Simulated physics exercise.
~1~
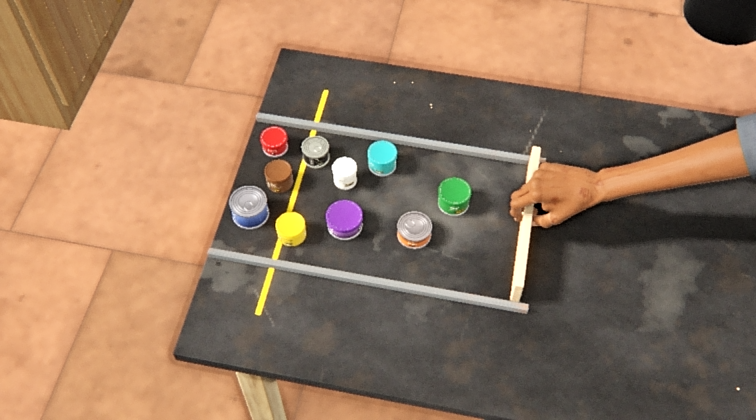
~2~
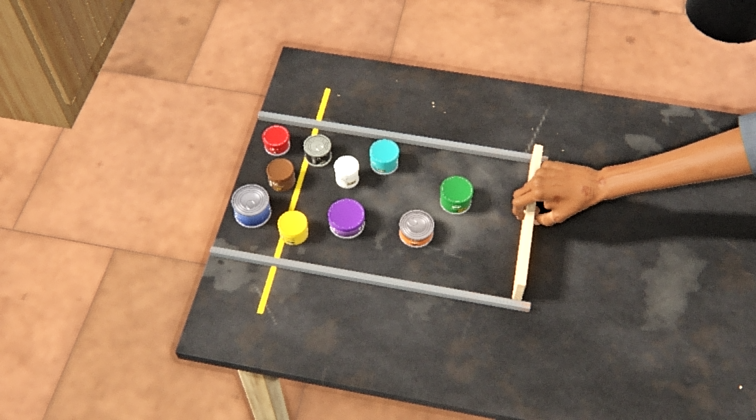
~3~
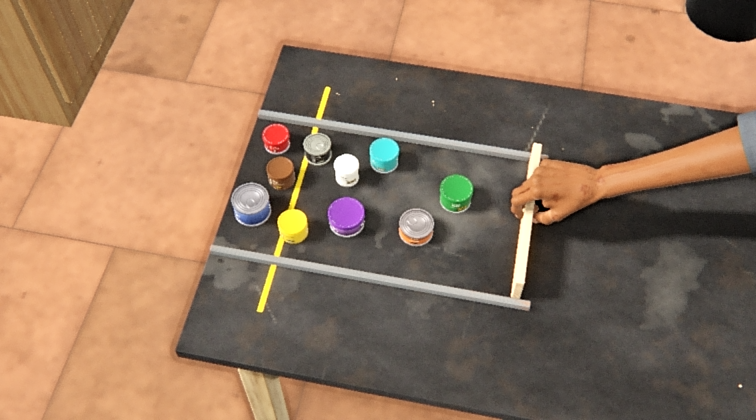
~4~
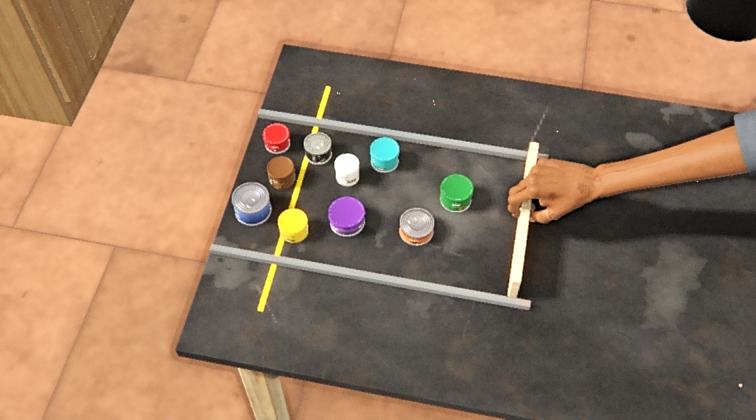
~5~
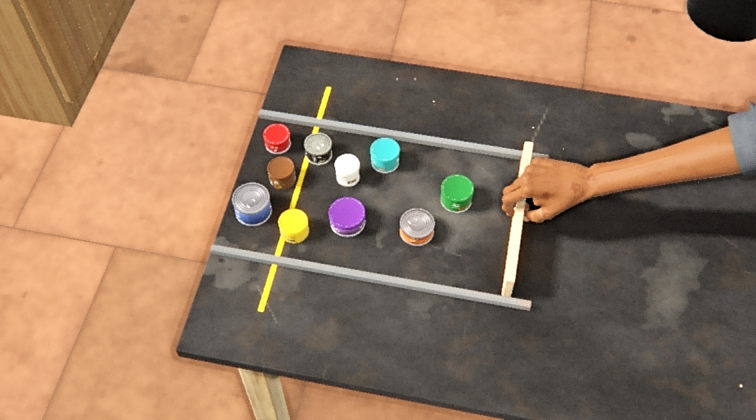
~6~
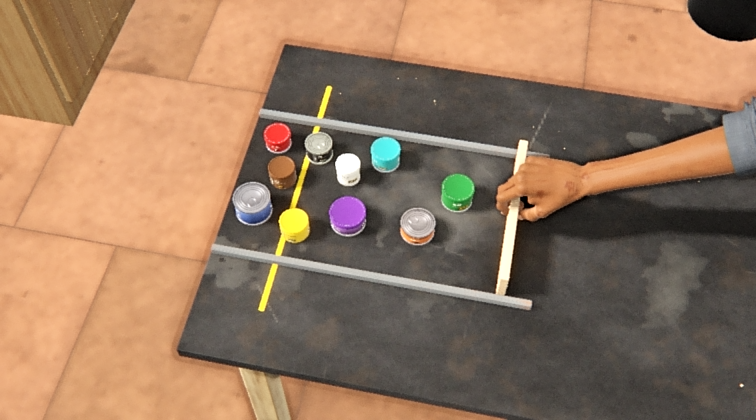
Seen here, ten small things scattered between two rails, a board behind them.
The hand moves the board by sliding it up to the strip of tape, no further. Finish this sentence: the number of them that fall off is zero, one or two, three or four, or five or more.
The number of them that fall off is one or two.
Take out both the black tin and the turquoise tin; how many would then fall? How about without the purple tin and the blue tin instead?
1 for the first case, 1 for the second.
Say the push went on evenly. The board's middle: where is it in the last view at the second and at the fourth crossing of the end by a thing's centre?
At (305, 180) for the second, at (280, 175) for the fourth.
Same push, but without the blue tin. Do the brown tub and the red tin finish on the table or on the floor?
So the brown tub is still there and the red tin goes off the edge.
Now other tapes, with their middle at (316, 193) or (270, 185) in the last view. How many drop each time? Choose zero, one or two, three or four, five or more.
So for the first place I'd say none at all, and for the second more than four.
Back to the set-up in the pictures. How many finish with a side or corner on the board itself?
That would be 4 of them.
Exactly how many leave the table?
Count of fallen: 2.
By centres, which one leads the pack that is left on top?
Answer: The purple tin.
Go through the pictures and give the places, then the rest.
The first frame shows blue tin (249, 208); red tin (275, 142); brown tub (279, 177); board (526, 222); tape (295, 193).
The second frame shows red tin (277, 141); board (528, 221).
The third frame shows brown tub (281, 174); black tin (318, 149).
The fourth frame shows blue tin (252, 204); orange pot (417, 227).
The fifth frame shows red tin (277, 139); purple tin (347, 217).
The sixth frame shows blue tin (253, 204); red tin (278, 138); brown tub (283, 173); board (513, 216); tape (298, 189).
A little later, none off yet; blue tin at rest near (253, 204); red tin at rest near (278, 138); brown tub at rest near (283, 173).
Next, none off yet; blue tin shifted a little near (242, 203); red tin at rest near (278, 138); brown tub moving near (277, 174).
When it is over, the number that fall off is one or two; down, red tin and blue tin.
